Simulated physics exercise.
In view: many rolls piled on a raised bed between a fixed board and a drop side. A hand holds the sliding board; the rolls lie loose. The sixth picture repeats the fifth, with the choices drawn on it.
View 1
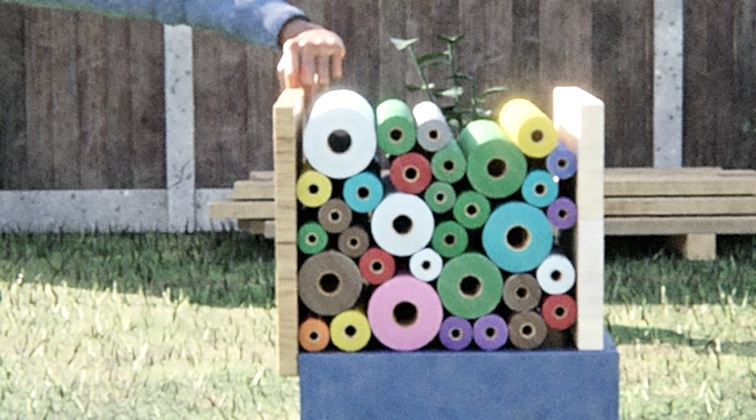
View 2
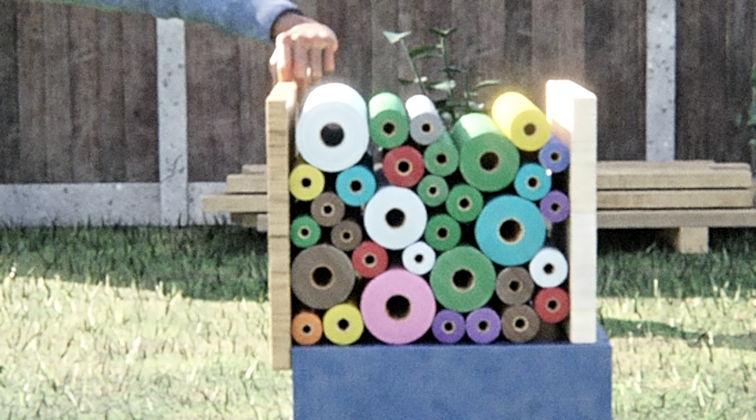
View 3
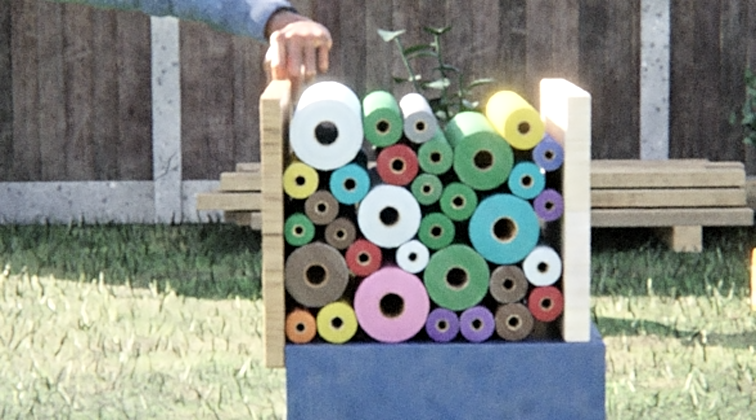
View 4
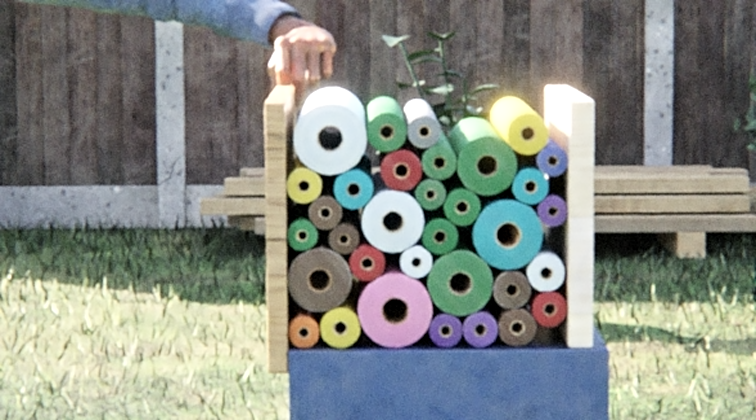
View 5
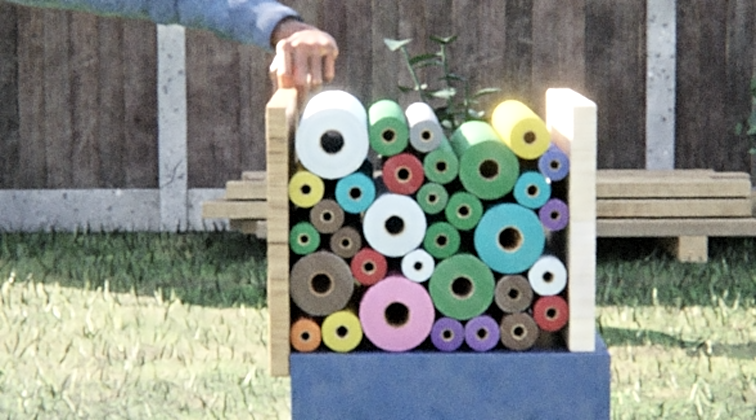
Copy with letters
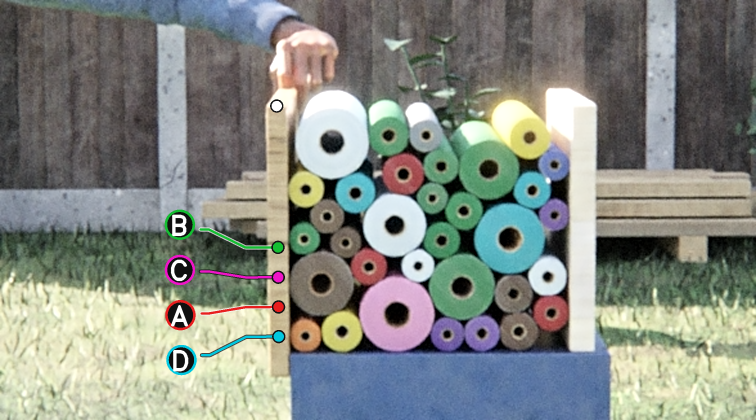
Colourful rolls sitting stacked between two upright boards on a blue base, a hand resting at the left board, view shifting slightly.
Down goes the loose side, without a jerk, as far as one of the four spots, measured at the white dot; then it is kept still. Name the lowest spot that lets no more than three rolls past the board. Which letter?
Lower it to B and no more.
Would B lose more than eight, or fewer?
It loses fewer than eight.
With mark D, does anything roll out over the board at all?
Yes.
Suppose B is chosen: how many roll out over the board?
It comes to two.
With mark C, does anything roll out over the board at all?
Yes.
On the marked copy, A at (279, 307); B at (278, 247); C at (278, 277); D at (279, 337); the white dot at (277, 106).
With B. Early on, top of the board (287, 172).
Further on, top of the board (288, 245).
At the end, top of the board (288, 246), two out over the board.
As for the rest, A more than three out over the board; C more than three out over the board; D more than three out over the board.
